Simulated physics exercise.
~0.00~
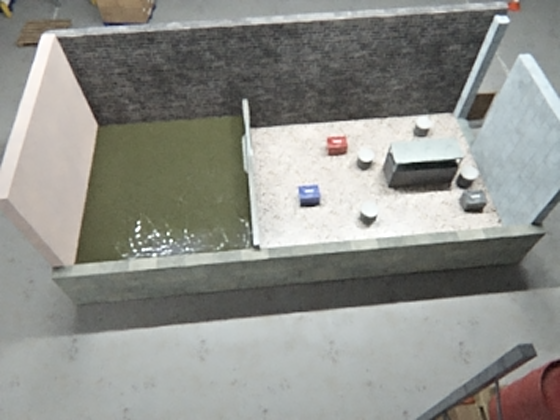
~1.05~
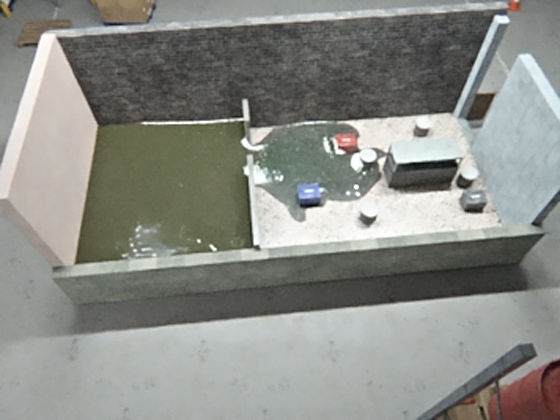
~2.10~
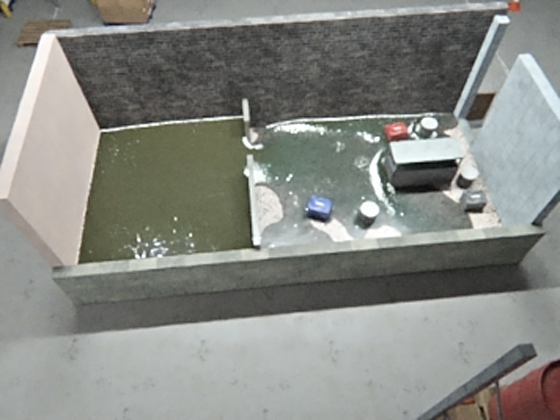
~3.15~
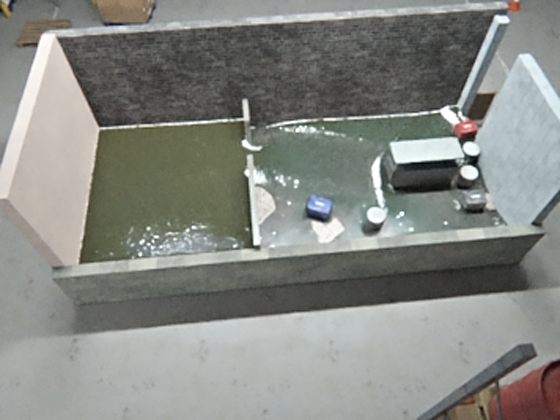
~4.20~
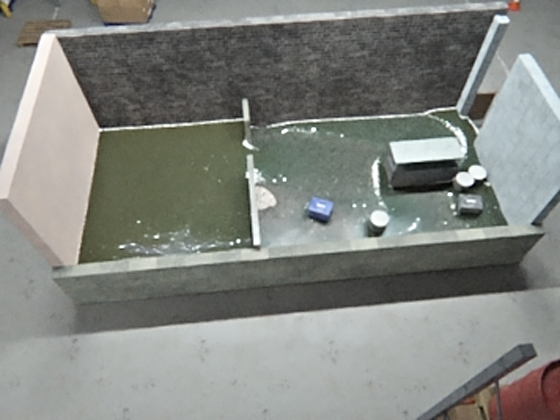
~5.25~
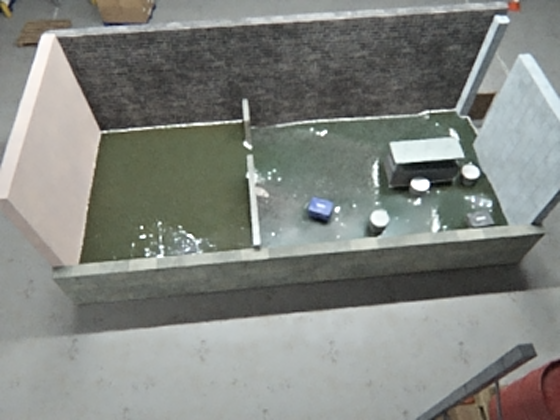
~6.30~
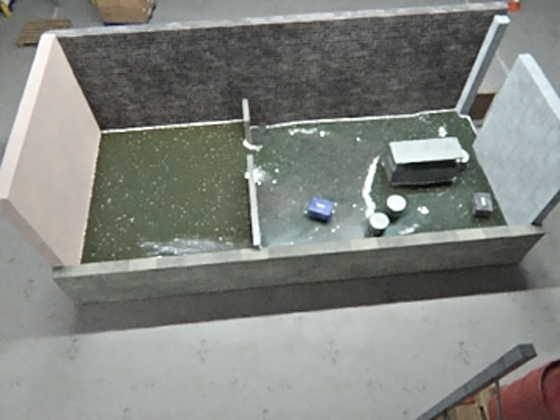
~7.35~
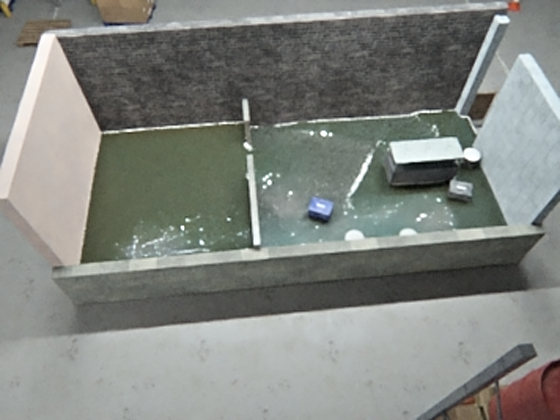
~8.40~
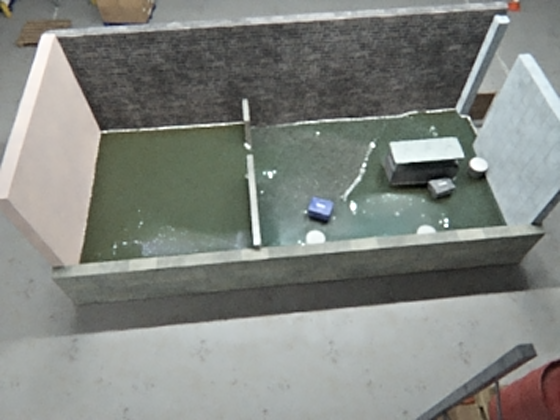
A walled tank of murky green water spilled through a gap in its divider and flooded the dry right side, sweeping a red box out at the far right, while a blue box shifted slightly and stayed and a few pails drifted about.
